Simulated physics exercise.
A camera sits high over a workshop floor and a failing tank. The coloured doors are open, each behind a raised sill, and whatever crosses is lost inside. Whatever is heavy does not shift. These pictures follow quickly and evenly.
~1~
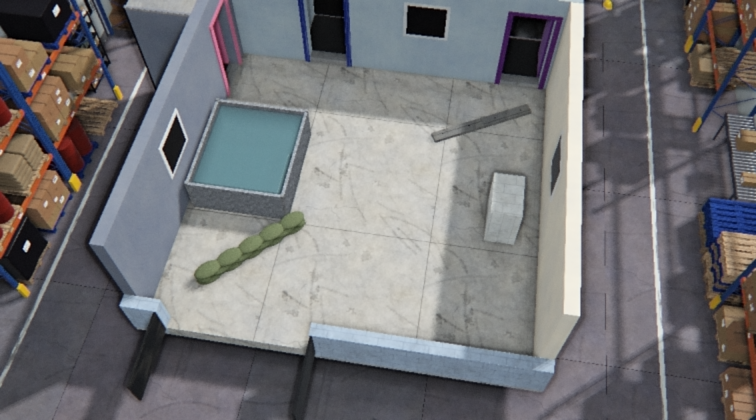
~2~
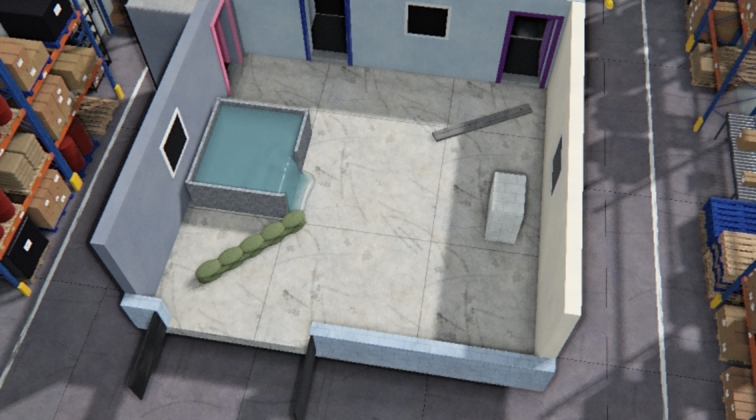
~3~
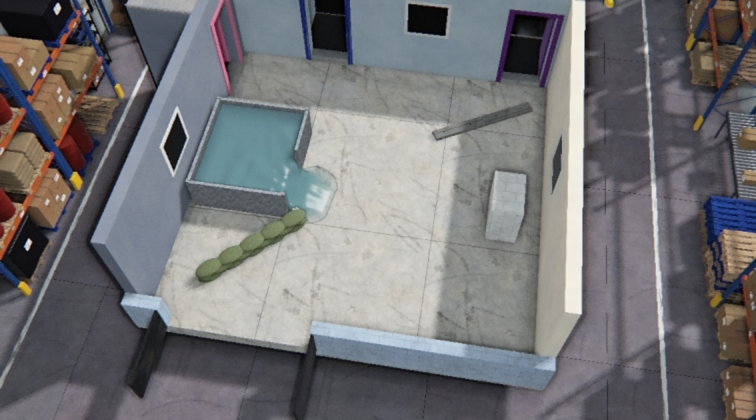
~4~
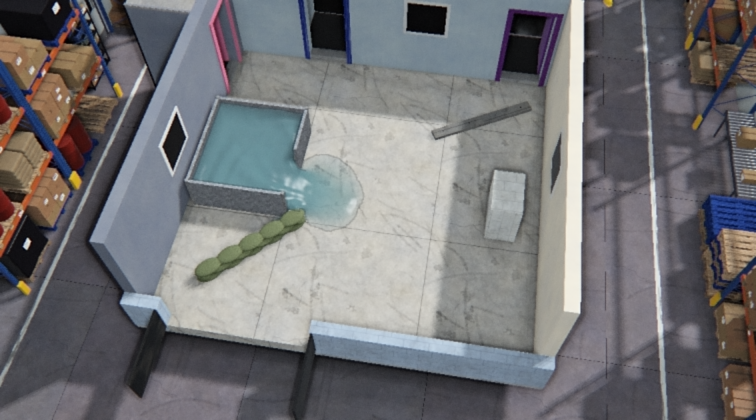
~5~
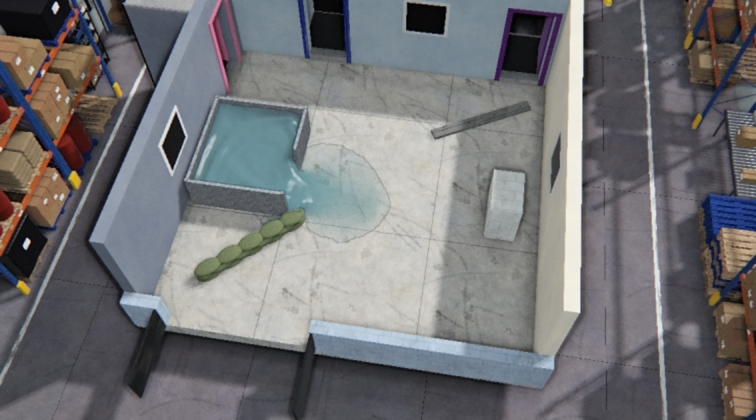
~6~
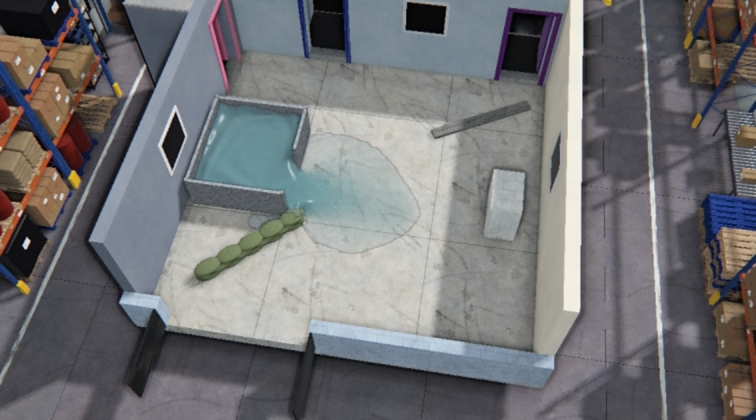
Water pouring from a gap in a tank's right corner, spreading rightward across a pale floor past a green segmented barrier.
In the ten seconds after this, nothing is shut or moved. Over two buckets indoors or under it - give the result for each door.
The blue door comes in under. The purple door comes in over. The pink door comes in under.
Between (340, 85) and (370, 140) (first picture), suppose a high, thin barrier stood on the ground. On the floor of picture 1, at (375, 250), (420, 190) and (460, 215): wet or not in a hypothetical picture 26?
First soaked, then soaked, then soaked.
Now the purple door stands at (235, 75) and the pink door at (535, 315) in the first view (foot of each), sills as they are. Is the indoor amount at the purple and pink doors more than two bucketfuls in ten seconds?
In short: Purple door stays under; pink door goes over.
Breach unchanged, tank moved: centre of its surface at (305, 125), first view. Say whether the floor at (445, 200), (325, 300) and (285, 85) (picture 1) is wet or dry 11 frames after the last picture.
My reading is hit by the flood first, missed by the flood next and missed by the flood last.
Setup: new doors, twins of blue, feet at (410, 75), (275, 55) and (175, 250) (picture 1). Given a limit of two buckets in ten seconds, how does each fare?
Outcome by door - within the limit, within the limit, within the limit.
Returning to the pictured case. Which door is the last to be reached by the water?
Going by the pictures, I'd say the one in pink.
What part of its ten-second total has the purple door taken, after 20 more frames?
Roughly 10 %.
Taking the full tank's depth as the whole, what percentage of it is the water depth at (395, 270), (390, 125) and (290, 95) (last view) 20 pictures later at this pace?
Going place by place: 4 %, 2 % and 0 %.
A moment on, water covers 30 % of the floor; the blue door not reached, the purple door not reached, the pink door not reached.
Next, water covers 50 % of the floor; the blue door not reached, the purple door not reached, the pink door not reached.
Then, water covers 60 % of the floor; the blue door not reached, the purple door under two buckets in, the pink door not reached.
Later, water covers 70 % of the floor; the blue door not reached, the purple door over two buckets in, the pink door not reached.
In the end, water covers 95 % of the floor; the blue door wet at the sill, nothing in, the purple door over two buckets in, the pink door wet at the sill, nothing in.
